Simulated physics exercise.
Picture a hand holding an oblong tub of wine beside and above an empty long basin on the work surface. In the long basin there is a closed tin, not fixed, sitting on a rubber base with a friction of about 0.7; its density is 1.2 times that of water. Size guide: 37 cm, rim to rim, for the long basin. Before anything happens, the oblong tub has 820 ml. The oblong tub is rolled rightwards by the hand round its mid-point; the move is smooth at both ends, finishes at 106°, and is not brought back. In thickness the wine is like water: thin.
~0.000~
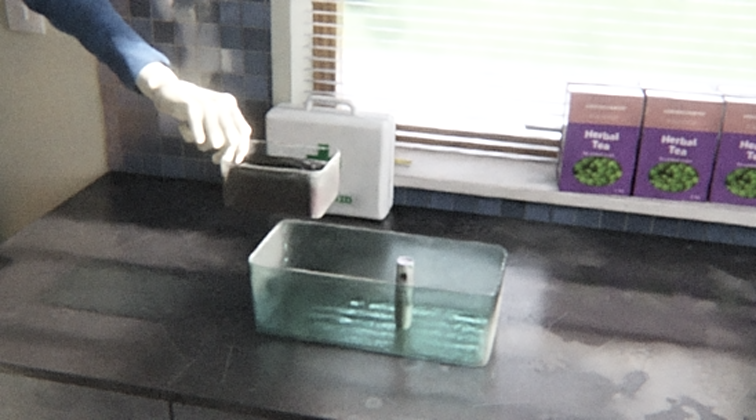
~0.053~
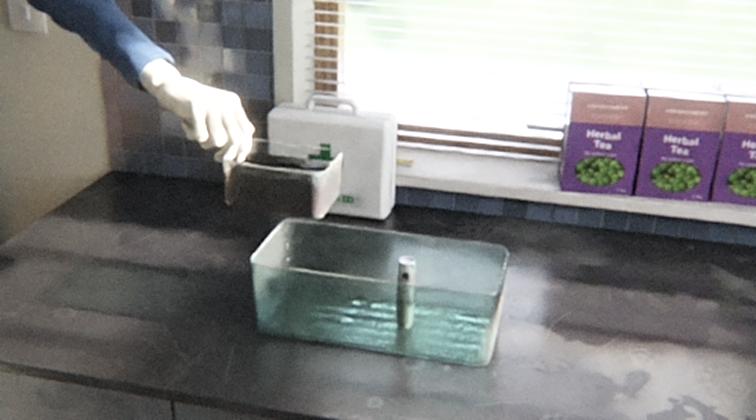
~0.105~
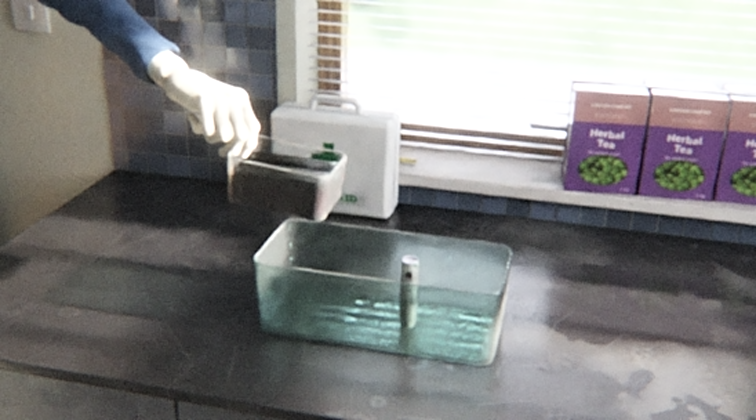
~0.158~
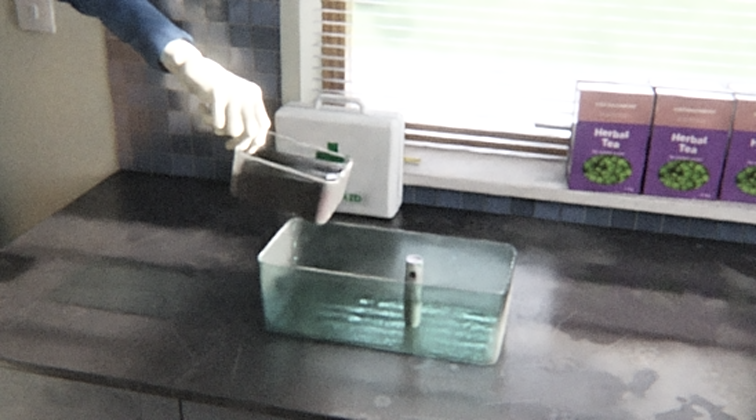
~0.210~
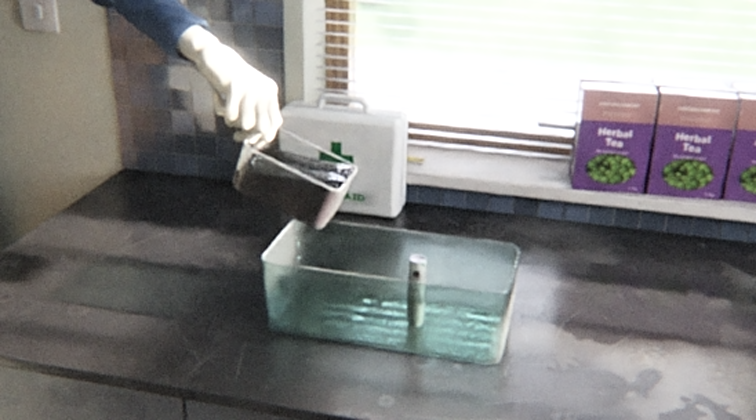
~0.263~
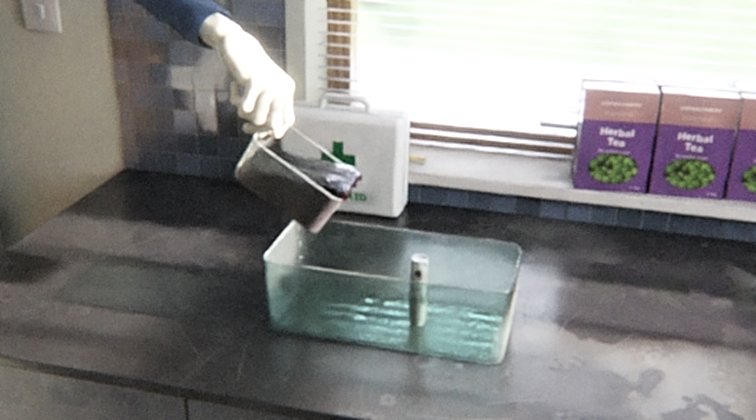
A hand held an oblong tub of dark liquid above a long glass basin with a small closed tin standing in it, then smoothly tilted the tub rightwards, slowly at first and then more steeply.
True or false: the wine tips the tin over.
False.
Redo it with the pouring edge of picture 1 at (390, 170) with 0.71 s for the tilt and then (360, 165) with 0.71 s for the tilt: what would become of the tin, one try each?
In the first try it remains standing; in the second it comes down.
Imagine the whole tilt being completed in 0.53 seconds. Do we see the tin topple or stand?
The tin stays balanced.
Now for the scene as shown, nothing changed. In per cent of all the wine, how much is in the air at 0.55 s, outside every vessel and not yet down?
Share: Roughly 26 per cent.
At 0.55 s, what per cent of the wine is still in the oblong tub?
Portion remaining: Approx. 18 per cent.
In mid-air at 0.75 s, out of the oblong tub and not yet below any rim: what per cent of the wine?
Roughly 2 per cent.
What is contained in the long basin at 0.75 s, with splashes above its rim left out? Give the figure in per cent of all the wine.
About 94 per cent.
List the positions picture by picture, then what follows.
Tilt 0°; pouring edge (331, 163); surface from (236, 162) to (331, 173); the long basin's rim runs from (265, 241) to (502, 272); the tin's top is at (406, 264), in the first picture.
Tilt 1°; pouring edge (334, 164); surface from (237, 161) to (333, 173), in the second picture.
Tilt 6°; pouring edge (338, 167); surface from (241, 159) to (337, 173), in the third picture.
Tilt 12°; pouring edge (344, 173); surface from (246, 158) to (343, 175), in the fourth picture.
Tilt 21°; pouring edge (348, 181); surface from (249, 157) to (349, 176), in the fifth picture.
Tilt 32°; pouring edge (349, 190); surface from (251, 155) to (350, 183); 4 per cent is over the edge, in the sixth picture.
Then, 0.55 s in, the tilt is 93° and 18 per cent is still to pour; the tin stands where it began.
Then, 0.75 s in, the tilt is 106° and 4 per cent is still to pour; the tin stands where it began.
Then, 0.97 s in, the tilt is 106° and 0 per cent is still to pour; the tin stands where it began.
Then, 1.21 s in, the tilt is 106° and 0 per cent is still to pour; the tin stands where it began.
Finally, the tin stands where it began.
